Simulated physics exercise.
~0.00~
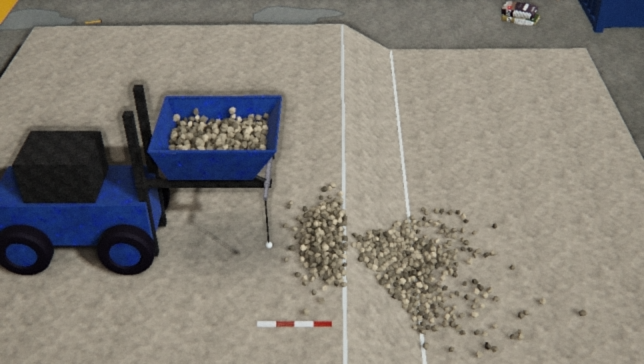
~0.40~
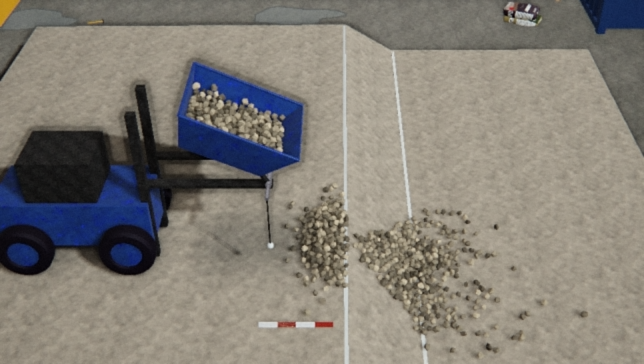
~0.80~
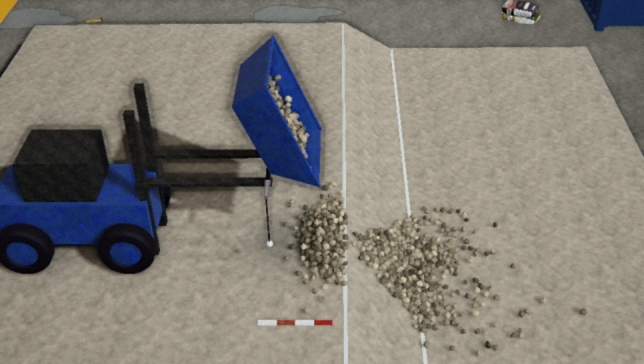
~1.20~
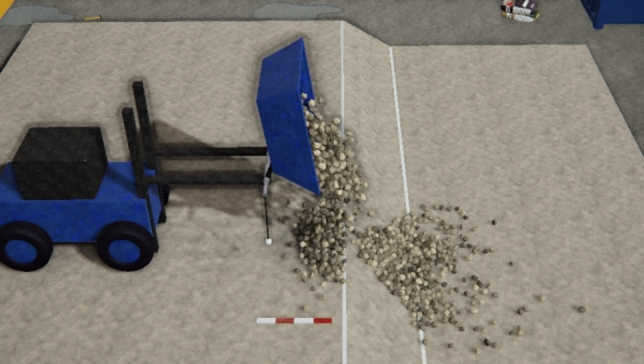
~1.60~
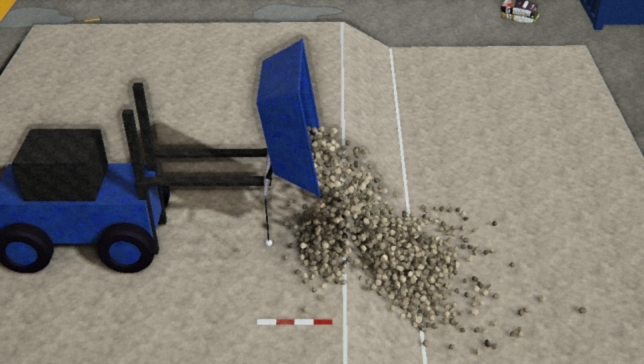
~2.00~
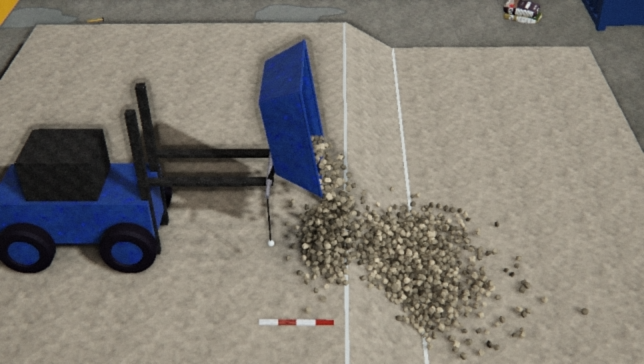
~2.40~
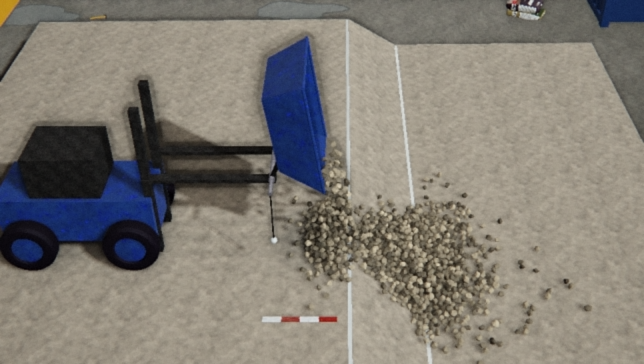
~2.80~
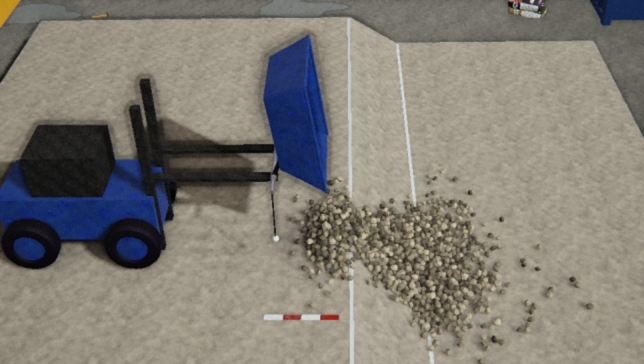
At first, a blue forklift stands at left, holding a blue skip full of pale stones above sandy ground, with an earlier pile lying loose across two white lines. The forklift stays in place while the skip tips to the right, gently and then steeply, its stones still inside. Once it is nearly upright, stones pour over its lower edge onto the old pile. They tumble rightward down the bank, spreading past the second line as the skip holds still. Finally the skip is empty, and a larger, broader heap rests across both lines, with a few stones scattered farther right.
